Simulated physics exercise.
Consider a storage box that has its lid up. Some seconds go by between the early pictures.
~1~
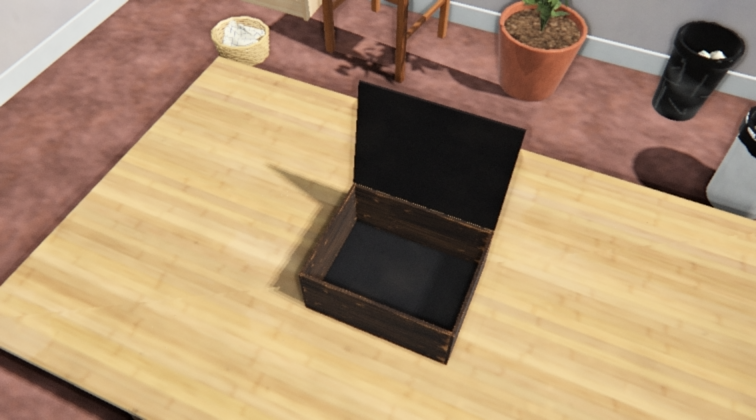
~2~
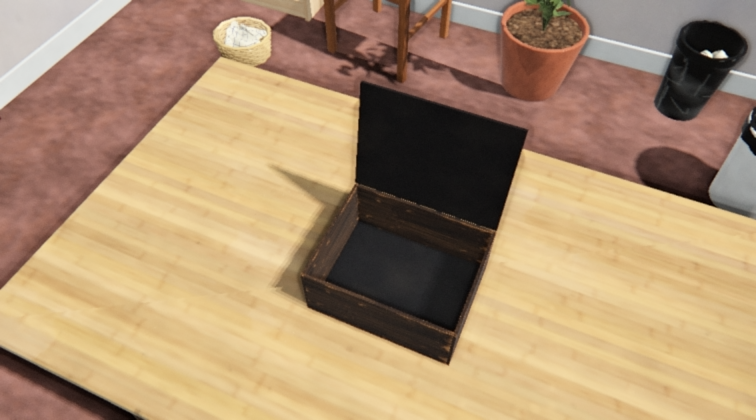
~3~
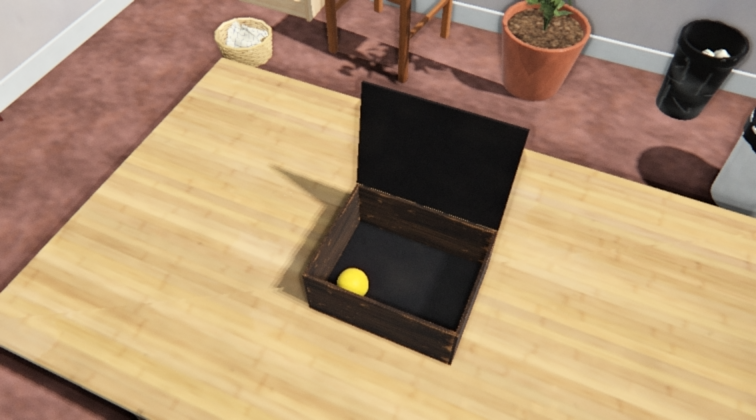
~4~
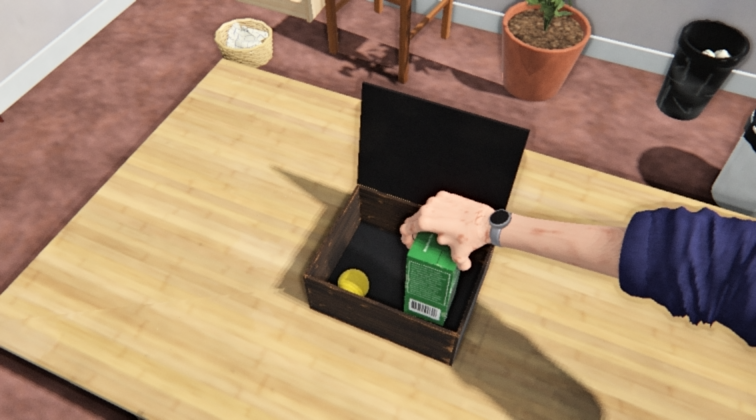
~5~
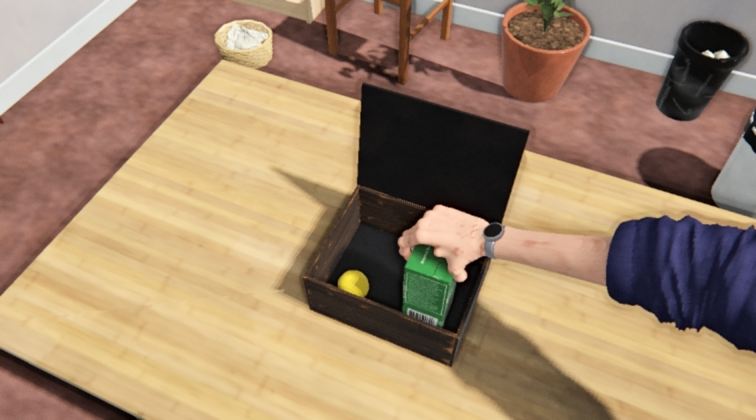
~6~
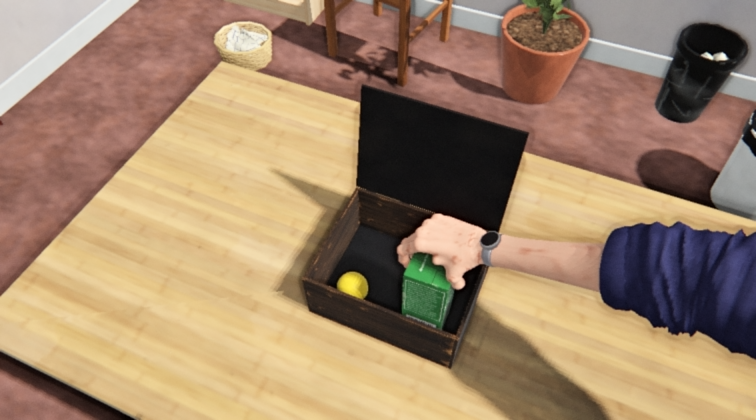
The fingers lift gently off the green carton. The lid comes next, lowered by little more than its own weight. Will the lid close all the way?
No, the lid stays propped open.
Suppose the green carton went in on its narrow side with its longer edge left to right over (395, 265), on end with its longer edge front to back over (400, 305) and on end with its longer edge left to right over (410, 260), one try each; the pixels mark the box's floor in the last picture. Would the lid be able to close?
In case one it ends up closed, in case two it remains open and in case three it remains open.
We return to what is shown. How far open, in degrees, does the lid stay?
I'd say roughly 30 degrees above the rim.
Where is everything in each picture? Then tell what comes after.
The last thing is not in view yet, in the first frame.
The last thing is not in view yet, in the second frame.
The last thing is not in view yet, in the third frame.
On its way; green carton (434, 276), in the fourth frame.
On its way; green carton (430, 286), in the fifth frame.
Put in, still held; green carton (429, 293), in the sixth frame.
Then, 1.30 s after the last picture, lid 83° above the rim.
Then, 1.60 s after the last picture, lid 58° above the rim.
Then, 2.00 s after the last picture, lid 33° above the rim.
At rest, lid 31° above the rim; both in place. Seen from the same camera at the end, green carton near (427, 297).
